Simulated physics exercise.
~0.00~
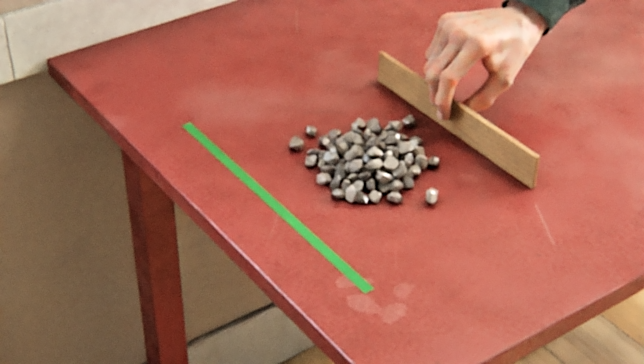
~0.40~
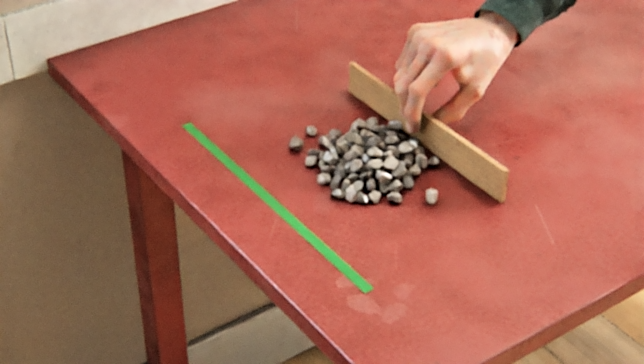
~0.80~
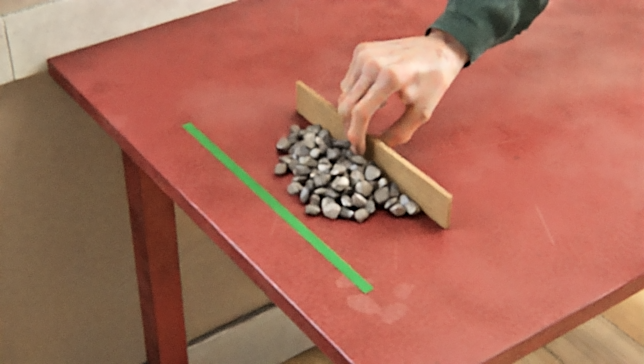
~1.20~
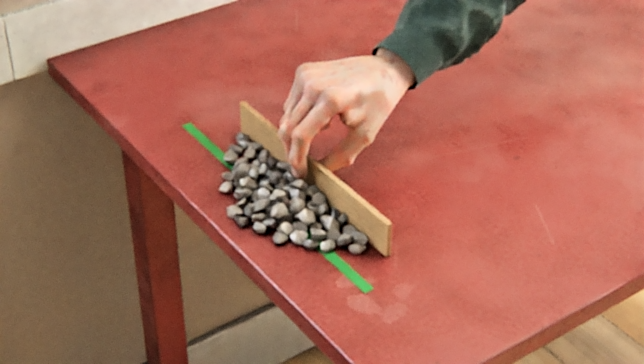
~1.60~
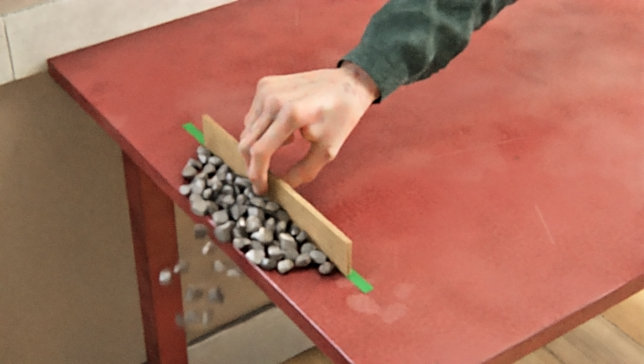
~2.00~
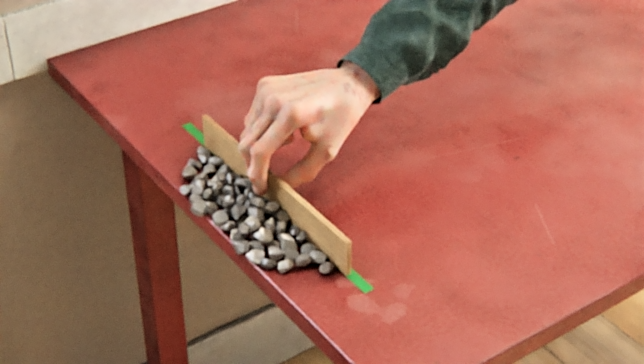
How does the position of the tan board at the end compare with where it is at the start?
At the start the board stands to the right of the pebbles, well away from the green tape. By the end it is farther left and lower in view, standing along the tape near the table's edge.
